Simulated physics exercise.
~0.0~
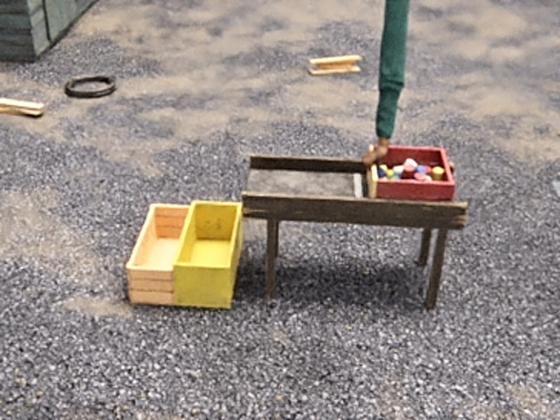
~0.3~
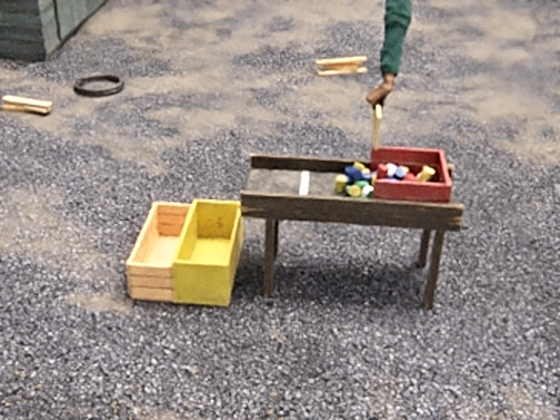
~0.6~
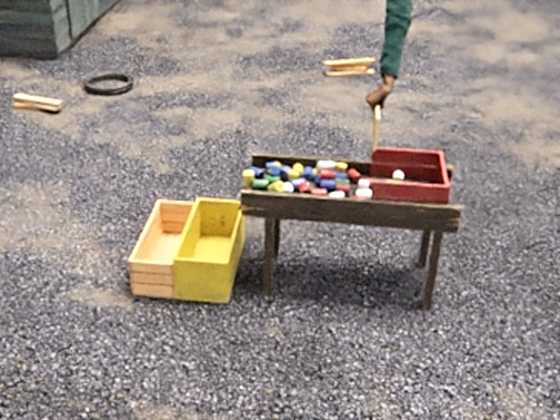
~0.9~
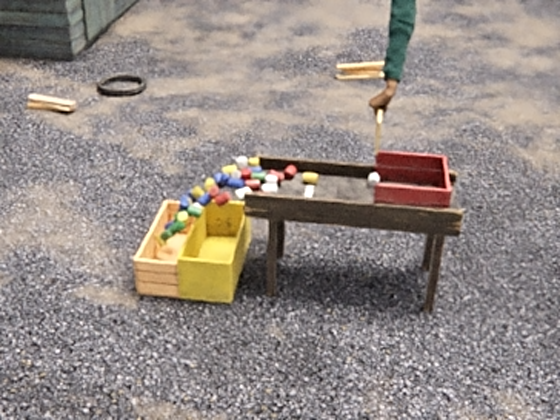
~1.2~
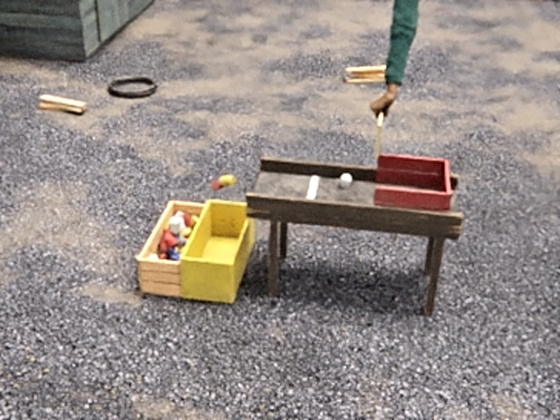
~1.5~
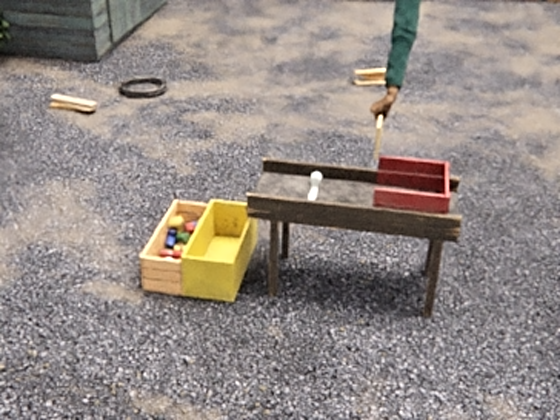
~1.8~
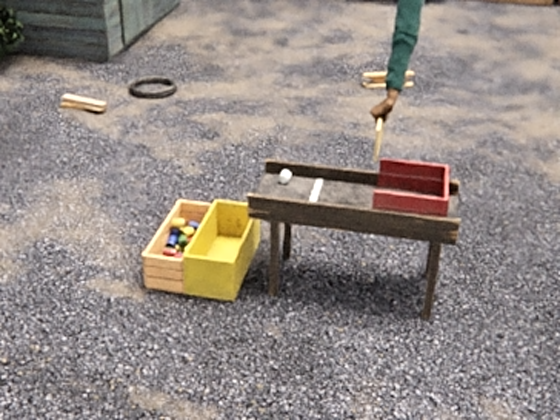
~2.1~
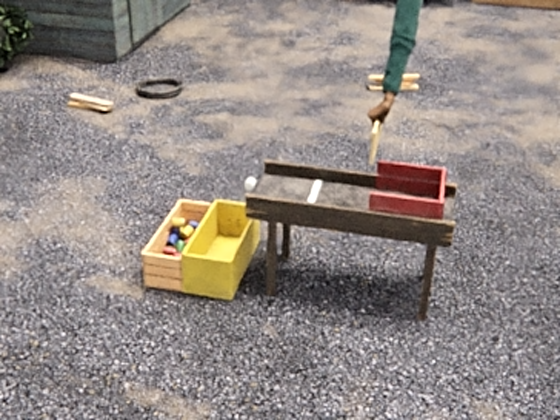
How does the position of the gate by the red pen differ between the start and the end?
At the start the gate is down at the left side of the red pen. By the end it is raised, with the hand still holding it up above the belt.
